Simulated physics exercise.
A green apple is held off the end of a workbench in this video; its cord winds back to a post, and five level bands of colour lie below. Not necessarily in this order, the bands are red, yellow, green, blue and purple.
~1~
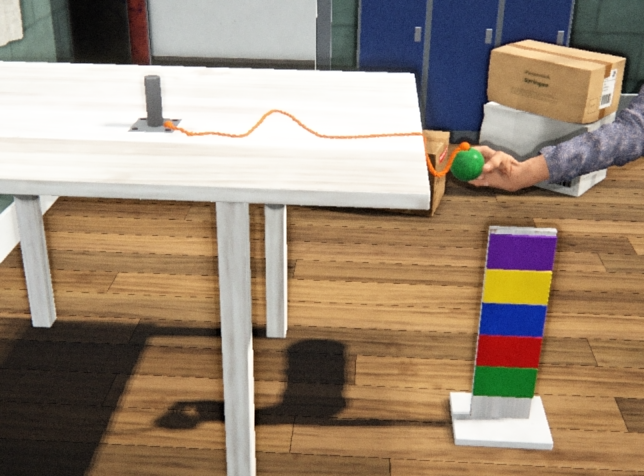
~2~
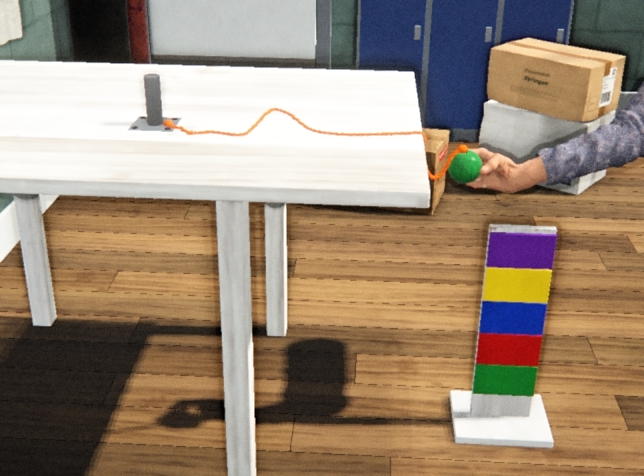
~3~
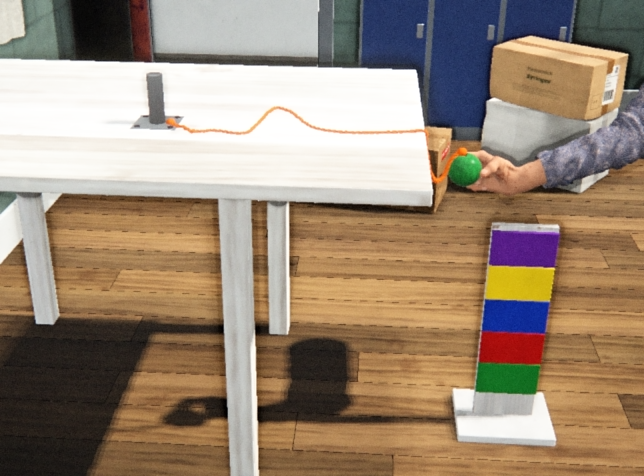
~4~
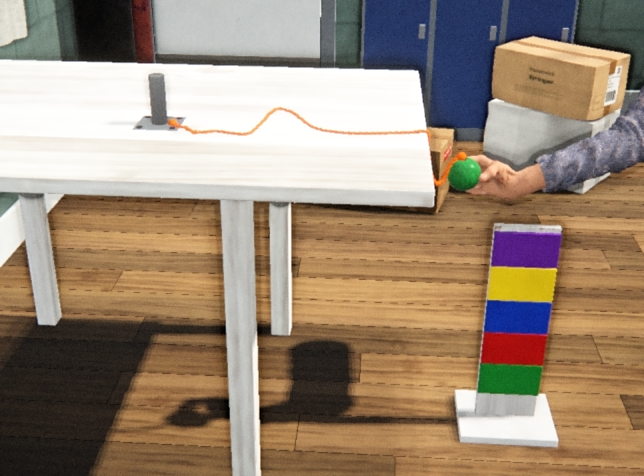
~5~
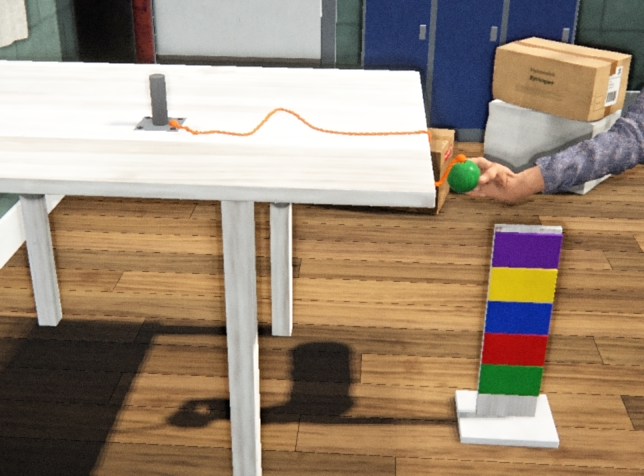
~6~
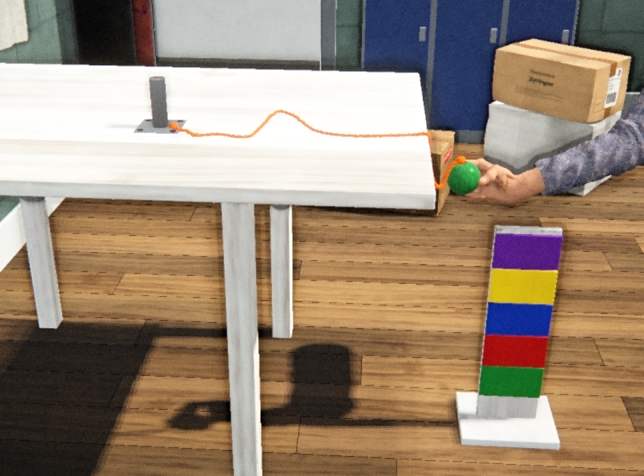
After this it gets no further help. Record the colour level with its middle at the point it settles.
Colour at middle: Red.
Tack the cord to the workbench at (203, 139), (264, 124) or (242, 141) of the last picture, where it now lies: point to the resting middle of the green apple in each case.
Respectively (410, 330), (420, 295) and (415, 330).
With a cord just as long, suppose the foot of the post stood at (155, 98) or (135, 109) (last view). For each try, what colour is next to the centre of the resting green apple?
Answer, in order: Blue, blue.
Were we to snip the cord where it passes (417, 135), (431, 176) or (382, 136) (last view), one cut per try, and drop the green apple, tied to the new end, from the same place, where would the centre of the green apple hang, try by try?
One spot per try: (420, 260), (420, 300), and (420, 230).
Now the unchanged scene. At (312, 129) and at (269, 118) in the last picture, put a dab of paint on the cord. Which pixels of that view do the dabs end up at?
The first settles around (427, 146), the second around (346, 128).
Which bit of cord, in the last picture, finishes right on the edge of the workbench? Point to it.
Look near (306, 125).
Soon after, apple near (382, 347); level with red.
After that, apple near (430, 351); level with red.
In the end, apple near (409, 351); level with red. Its middle rests at the red band.
